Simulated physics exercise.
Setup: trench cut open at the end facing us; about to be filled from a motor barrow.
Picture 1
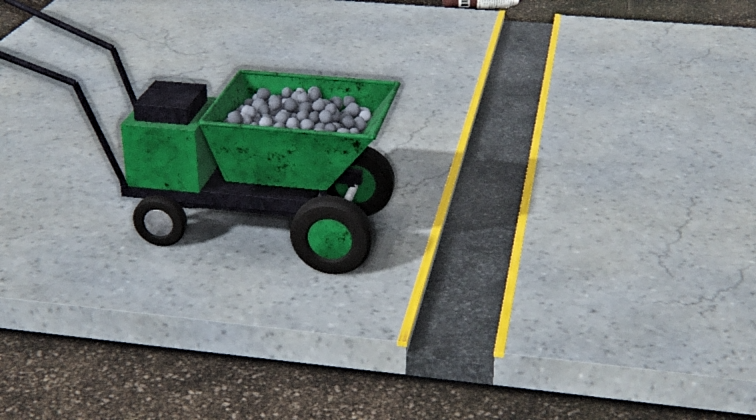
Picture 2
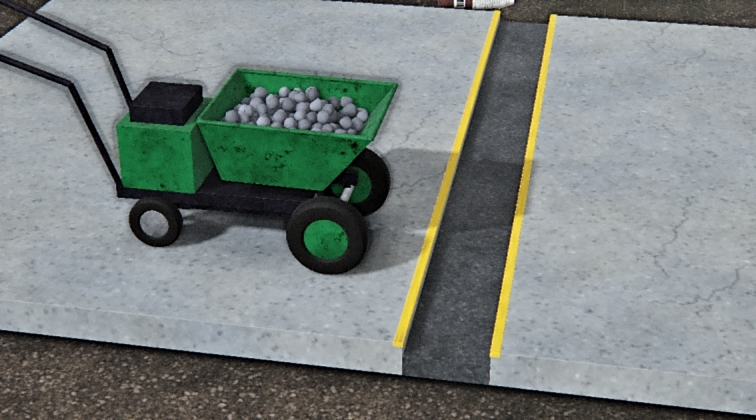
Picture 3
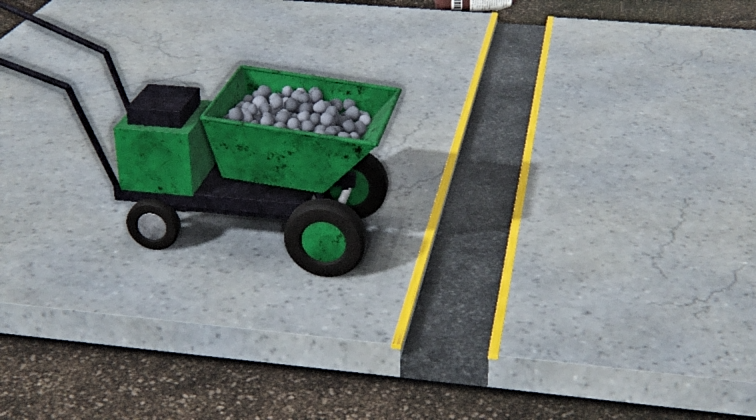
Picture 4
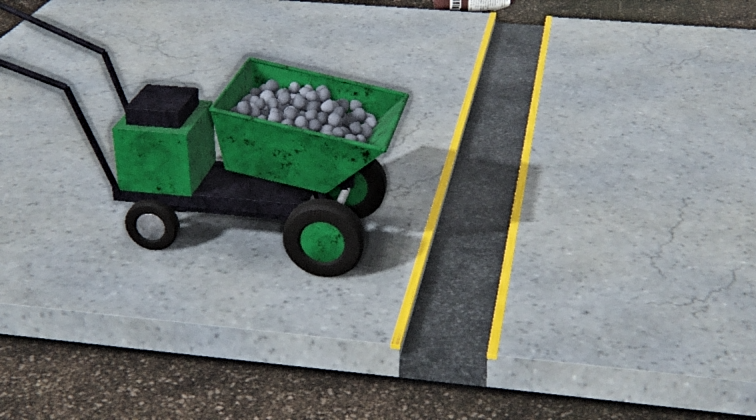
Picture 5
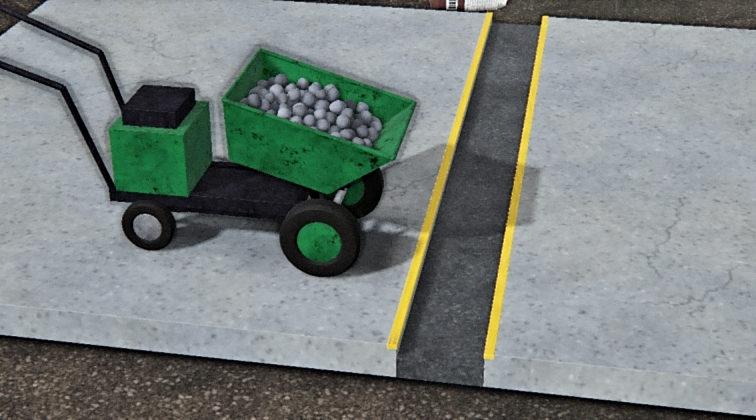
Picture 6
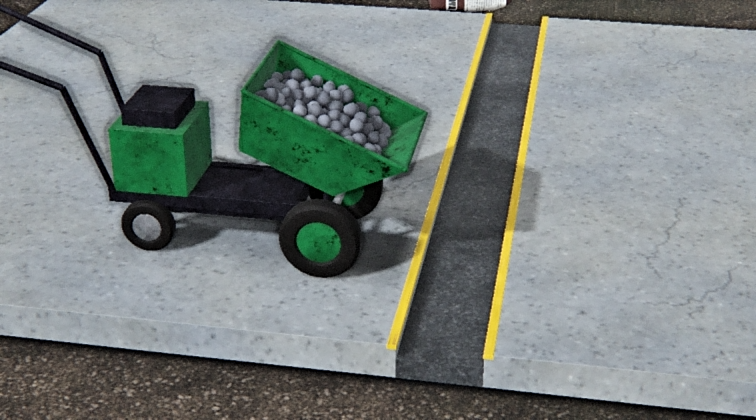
Green motor barrow loaded with round grey cobbles standing left of a yellow-edged trench, its skip gradually tilting forward to the right.
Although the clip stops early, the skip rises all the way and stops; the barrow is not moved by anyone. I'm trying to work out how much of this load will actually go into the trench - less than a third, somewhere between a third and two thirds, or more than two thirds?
The load will go in at a third to two thirds.
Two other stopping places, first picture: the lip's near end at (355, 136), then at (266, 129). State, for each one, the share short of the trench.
Roughly 0 per cent, and 40 per cent.
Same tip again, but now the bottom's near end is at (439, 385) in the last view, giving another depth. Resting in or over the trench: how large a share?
The share would be roughly 80 per cent.
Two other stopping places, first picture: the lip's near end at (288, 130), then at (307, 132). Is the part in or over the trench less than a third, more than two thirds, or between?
First one to two thirds, then in the middle band.
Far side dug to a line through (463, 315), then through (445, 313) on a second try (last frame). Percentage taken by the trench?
I'd say some 20 in a hundred, followed by 0 in a hundred.
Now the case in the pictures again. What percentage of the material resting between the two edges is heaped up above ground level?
I'd put it near 40 per cent.
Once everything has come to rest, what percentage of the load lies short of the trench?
About 0 per cent.
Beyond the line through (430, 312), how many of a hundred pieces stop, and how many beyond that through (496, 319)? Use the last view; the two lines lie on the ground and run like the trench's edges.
First roughly 70 percent, then 20 percent.
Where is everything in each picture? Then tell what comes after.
In the first frame, lip of the skip at (374, 138), level; top of the load at (282, 116), round cobbles; first edge of the trench at (413, 306); far edge at (506, 316), the trench over half as wide as the skip, and shallow for its width.
In the second frame, lip of the skip at (372, 139), tipped barely; top of the load at (280, 115).
In the third frame, lip of the skip at (376, 145), tipped barely; top of the load at (283, 115).
In the fourth frame, lip of the skip at (385, 150), tipped a little; top of the load at (282, 106).
In the fifth frame, lip of the skip at (393, 159), tipped clearly; top of the load at (276, 105).
In the sixth frame, lip of the skip at (405, 170), tipped clearly; top of the load at (290, 101); first edge of the trench at (402, 309); far edge at (495, 318).
Soon, skip tipped steeply; all in the skip.
A while on, skip tipped right over; about half in the skip; about a third in or heaped over the trench; a small part beyond it; a stray few falling.
Towards the end, skip tipped right over; about a third in the skip; about half in or heaped over the trench; about a quarter beyond it.
Finally, skip tipped right over; about a quarter in the skip; about half in or heaped over the trench; about a quarter beyond it.
